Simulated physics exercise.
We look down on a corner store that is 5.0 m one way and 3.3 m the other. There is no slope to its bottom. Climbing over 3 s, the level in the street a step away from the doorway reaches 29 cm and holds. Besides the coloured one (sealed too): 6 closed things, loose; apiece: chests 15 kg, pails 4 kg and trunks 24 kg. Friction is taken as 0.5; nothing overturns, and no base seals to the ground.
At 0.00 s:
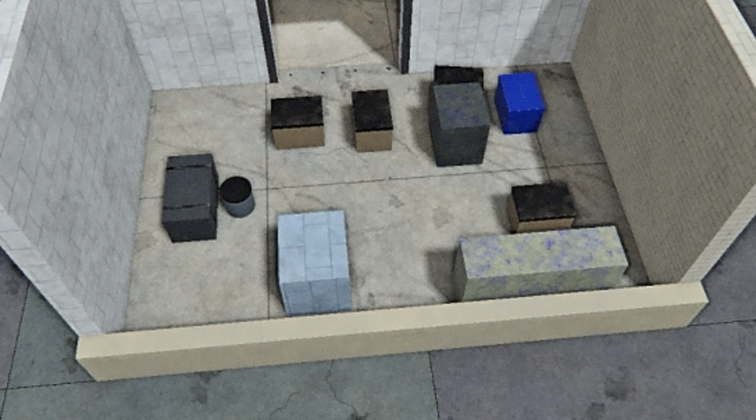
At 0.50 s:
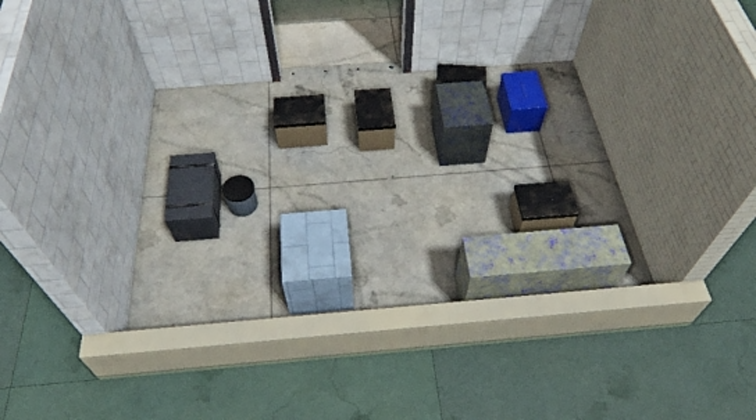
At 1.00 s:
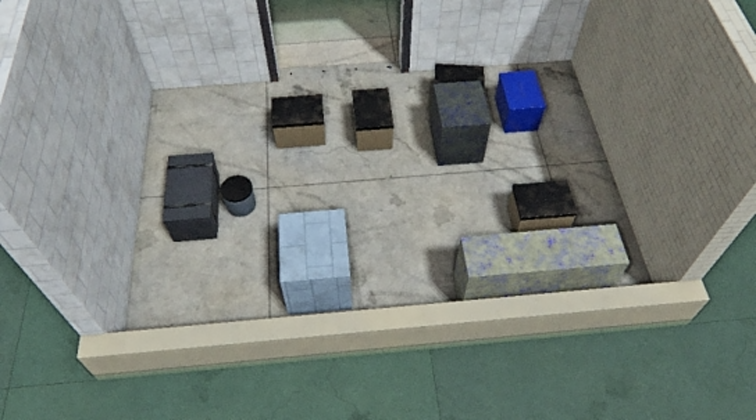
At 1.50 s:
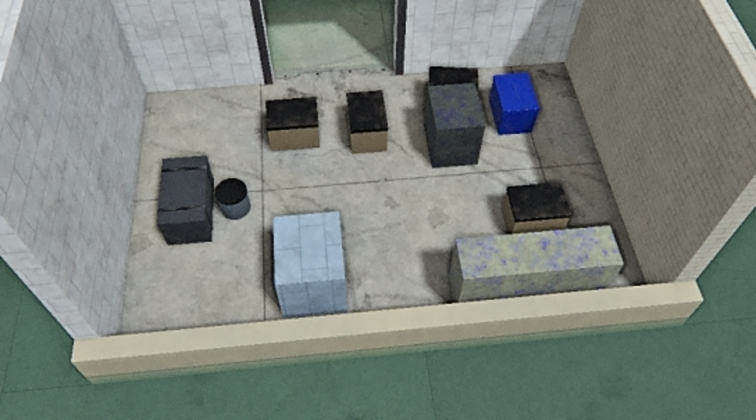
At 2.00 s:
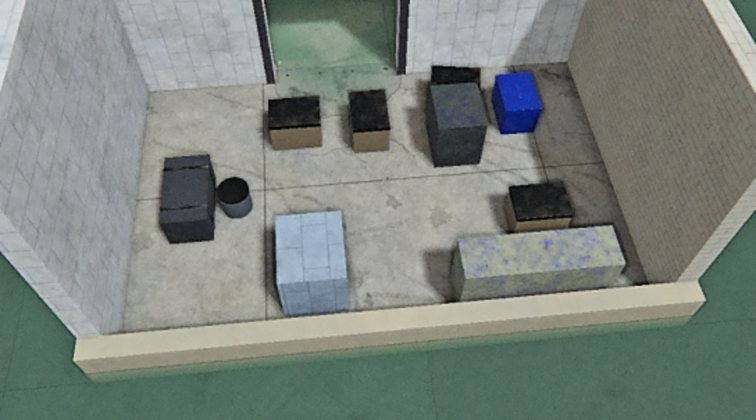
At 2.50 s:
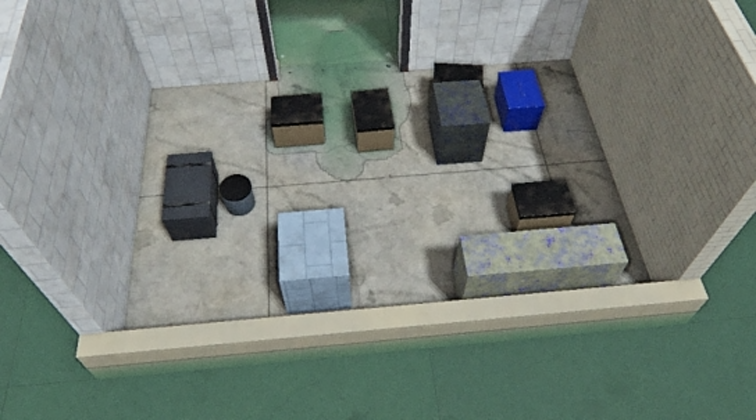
The footage shows a walled room holding a blue chest and several dark, pale and mottled boxes; green water covers the ground outside, then enters through the back doorway and spreads between the boxes, which stay still.
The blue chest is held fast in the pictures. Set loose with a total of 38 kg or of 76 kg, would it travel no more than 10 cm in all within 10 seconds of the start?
It will take just the lighter choice to stop it.
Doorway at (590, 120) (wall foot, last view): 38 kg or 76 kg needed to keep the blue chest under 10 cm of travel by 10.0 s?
Then only the heavier mass works.
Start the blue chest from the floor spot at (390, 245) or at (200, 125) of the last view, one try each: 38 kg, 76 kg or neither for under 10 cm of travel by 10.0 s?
The first try gives success with heavier only; the second gives success with heavier only.
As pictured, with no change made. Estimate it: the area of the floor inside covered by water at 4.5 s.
Roughly 10.5 m2.
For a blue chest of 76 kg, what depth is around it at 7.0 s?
About 3 cm.
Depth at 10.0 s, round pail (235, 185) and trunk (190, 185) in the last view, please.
About 18 and 12 cm.
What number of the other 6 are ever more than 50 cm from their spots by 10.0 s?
Count: 5.
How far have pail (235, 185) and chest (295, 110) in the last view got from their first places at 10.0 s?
They've ended up 150 cm and 150 cm away, in that order.
After 3.5 s the blue chest would be 0 cm from its start with 38 kg and 0 cm from its start with 76 kg; 1 cm of water round it then.
After 4.5 s the blue chest would be 0 cm from its start with 38 kg and 0 cm from its start with 76 kg; 1 cm of water round it then.
After 7.0 s the blue chest would be 0 cm from its start with 38 kg and 0 cm from its start with 76 kg; 3 cm of water round it then.
After 10.0 s the blue chest would be 0 cm from its start with 38 kg and 0 cm from its start with 76 kg; 12 cm of water round it then.
